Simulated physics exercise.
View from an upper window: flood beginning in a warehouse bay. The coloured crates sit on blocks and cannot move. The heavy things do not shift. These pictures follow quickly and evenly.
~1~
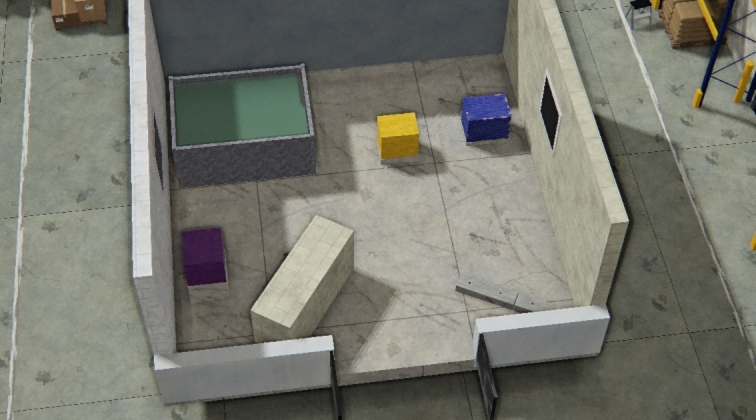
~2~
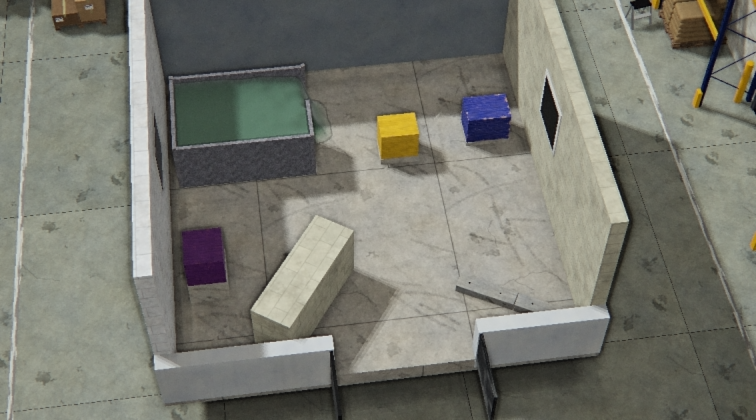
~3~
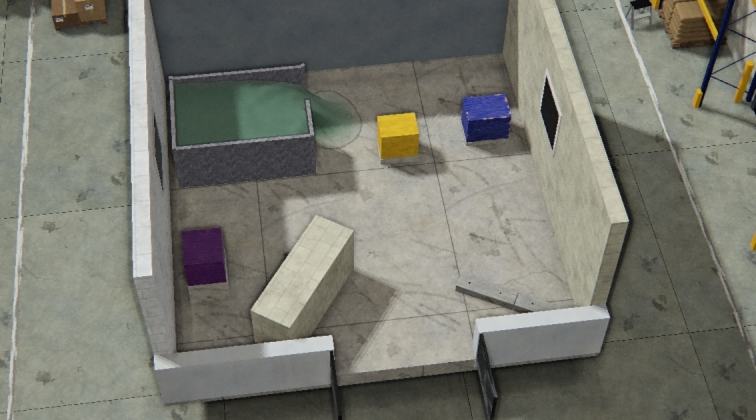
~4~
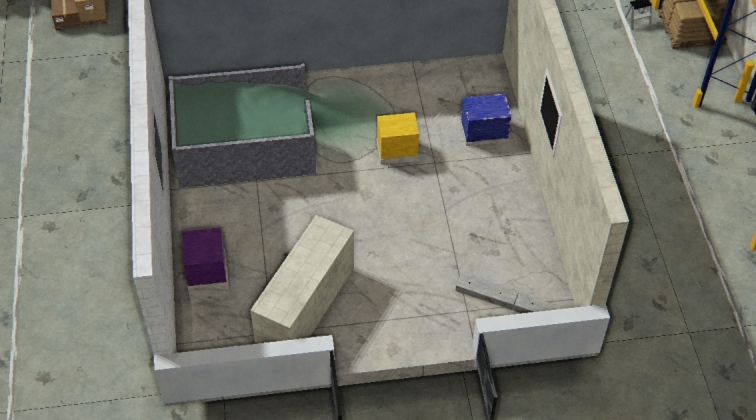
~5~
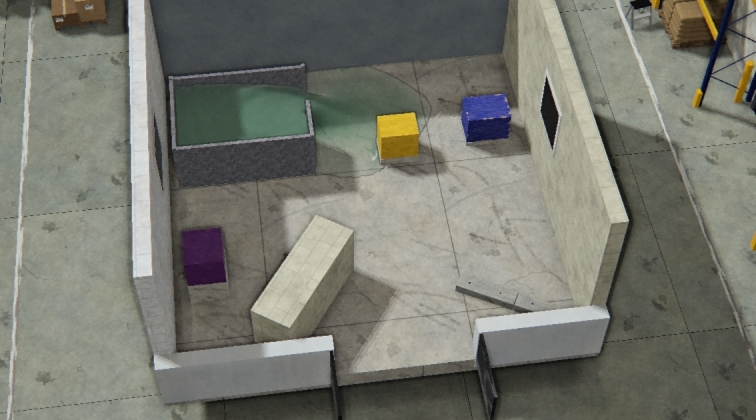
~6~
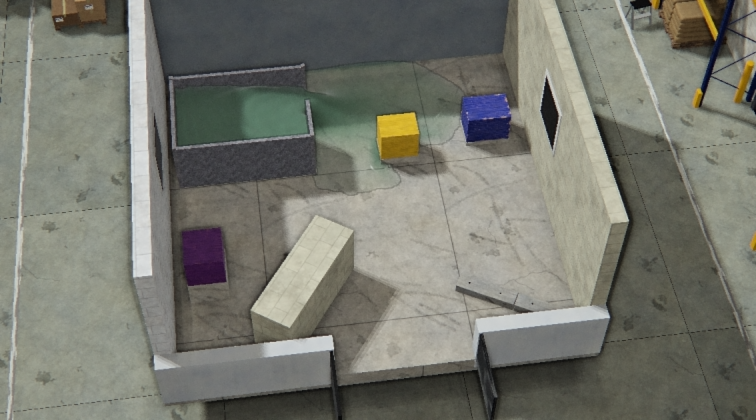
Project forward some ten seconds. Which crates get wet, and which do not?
My prediction: The purple crate will be out of the water's reach; the yellow crate will be within the water's reach; the blue crate will be within the water's reach.
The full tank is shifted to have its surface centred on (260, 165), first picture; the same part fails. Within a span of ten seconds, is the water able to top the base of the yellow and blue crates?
Note - yellow crate is overtopped; blue crate is overtopped.
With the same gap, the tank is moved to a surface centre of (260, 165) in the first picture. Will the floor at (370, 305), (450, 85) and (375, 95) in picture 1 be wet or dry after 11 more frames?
Untouched, submerged, submerged.
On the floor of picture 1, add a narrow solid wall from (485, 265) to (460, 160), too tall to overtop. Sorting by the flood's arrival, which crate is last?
It's the purple one.
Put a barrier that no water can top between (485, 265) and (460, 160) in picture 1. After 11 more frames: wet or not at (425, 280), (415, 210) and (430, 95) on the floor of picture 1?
First unwetted, then inundated, then inundated.
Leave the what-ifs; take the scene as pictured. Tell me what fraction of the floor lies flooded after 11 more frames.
My estimate is close to 45 per cent.
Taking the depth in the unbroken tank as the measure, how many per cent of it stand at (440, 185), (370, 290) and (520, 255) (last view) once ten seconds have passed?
Respectively 10, 12 and 8 per cent.
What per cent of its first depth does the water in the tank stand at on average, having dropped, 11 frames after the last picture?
54 percent or thereabouts.
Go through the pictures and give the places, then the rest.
The first picture shows the open tank at (241, 110) is whole and still.
In the second picture, the front is at (321, 140), out from the gap at (305, 108).
In the third picture, water pours out at (305, 110) and has run to (357, 125).
In the fourth picture, water pours out at (305, 111) and has run to (389, 109).
In the fifth picture, water pours out at (305, 111) and has run to (422, 99).
In the sixth picture, the front is at (458, 93), out from the gap at (305, 111).
A moment on, water covers 30 % of the floor; the purple crate not reached, the yellow crate water round its plinth, the blue crate water round its plinth.
Next, water covers 45 % of the floor; the purple crate not reached, the yellow crate water round its plinth, the blue crate water round its plinth.
Then, water covers 55 % of the floor; the purple crate not reached, the yellow crate water round its plinth, the blue crate water round its plinth.
Later, water covers 75 % of the floor; the purple crate water round its plinth, the yellow crate water round its plinth, the blue crate water round its plinth.
In the end, water covers 95 % of the floor; the purple crate stayed above the water, the yellow crate was topped, the blue crate was topped.
